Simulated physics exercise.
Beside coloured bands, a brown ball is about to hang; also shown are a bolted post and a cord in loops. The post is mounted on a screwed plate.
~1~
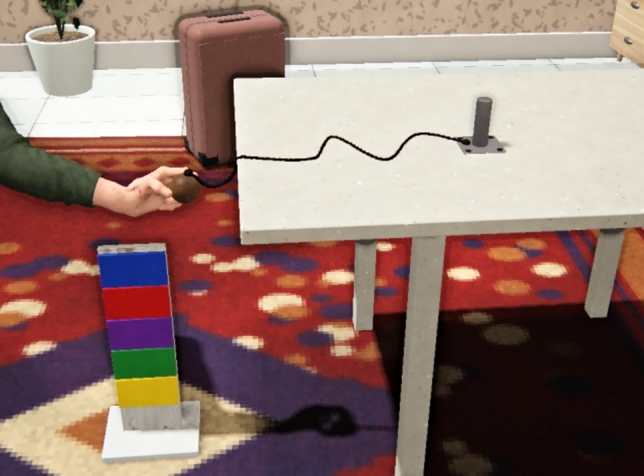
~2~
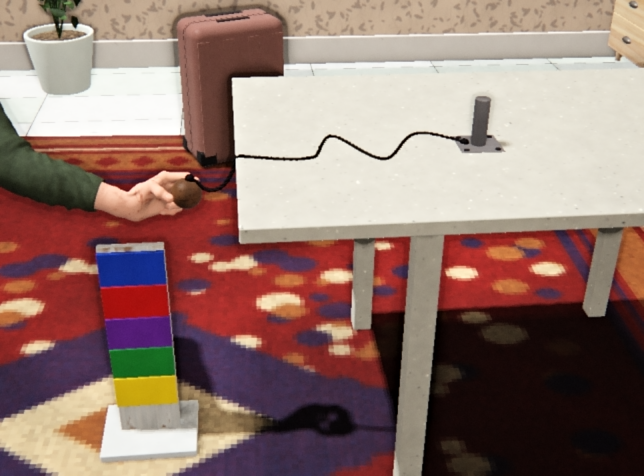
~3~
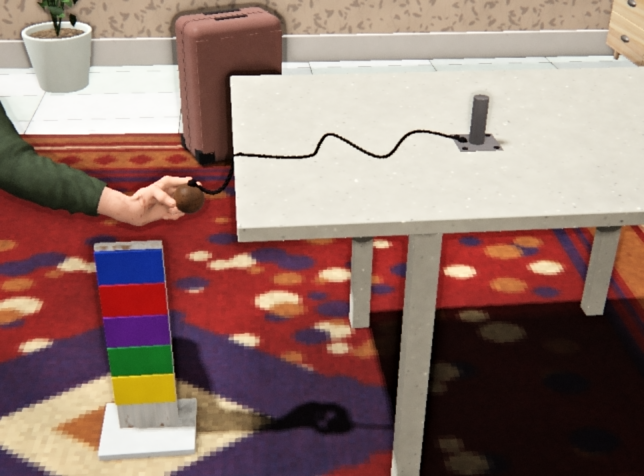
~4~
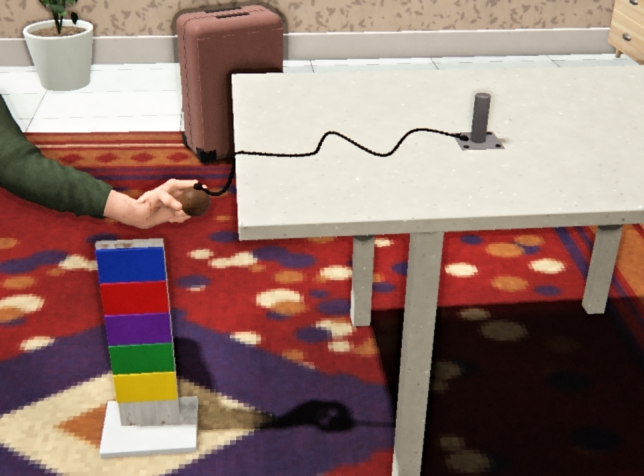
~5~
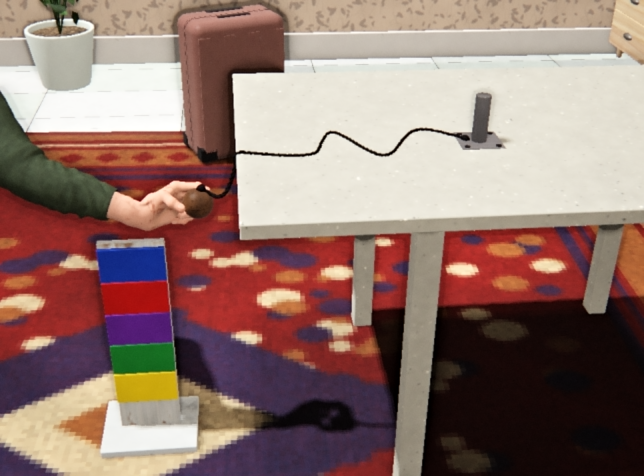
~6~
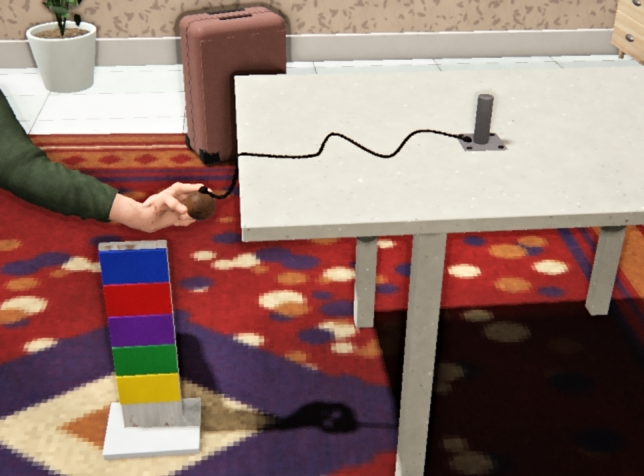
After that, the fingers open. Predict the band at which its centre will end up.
I predict the purple band.
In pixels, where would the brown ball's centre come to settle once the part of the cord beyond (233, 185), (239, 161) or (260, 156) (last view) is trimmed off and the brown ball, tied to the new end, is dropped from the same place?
Try by try, the places come out as (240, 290), (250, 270) and (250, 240).
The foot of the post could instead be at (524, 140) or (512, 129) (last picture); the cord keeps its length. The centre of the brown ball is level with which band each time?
The first case gives red, the second gives red.
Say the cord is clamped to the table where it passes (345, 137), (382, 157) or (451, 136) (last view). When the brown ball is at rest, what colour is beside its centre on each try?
In order: Blue; red; purple.
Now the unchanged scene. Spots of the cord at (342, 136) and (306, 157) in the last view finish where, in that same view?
One ends up around (271, 150), the other around (238, 197).
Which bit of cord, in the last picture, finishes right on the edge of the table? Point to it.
It's the one at (324, 143).
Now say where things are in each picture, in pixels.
In the first picture, brown ball (185, 188); blue (133, 271); red (137, 304); purple (141, 335); green (144, 365); yellow (148, 393).
In the second picture, brown ball (187, 193); cord through (431, 134) (395, 153) (347, 142) (317, 155) (240, 157).
In the third picture, brown ball (189, 198).
In the fourth picture, brown ball (195, 201); cord through (431, 131) (395, 150) (347, 139) (317, 151) (240, 154).
In the fifth picture, brown ball (198, 203).
In the sixth picture, brown ball (200, 205); cord through (434, 132) (398, 151) (350, 140) (320, 153) (243, 155).
Soon after, ball near (217, 322); level with purple.
Then, ball near (274, 320); level with purple.
Further on, ball near (235, 325); level with purple.
At rest, ball near (241, 325); level with purple. Its middle rests at the purple band.
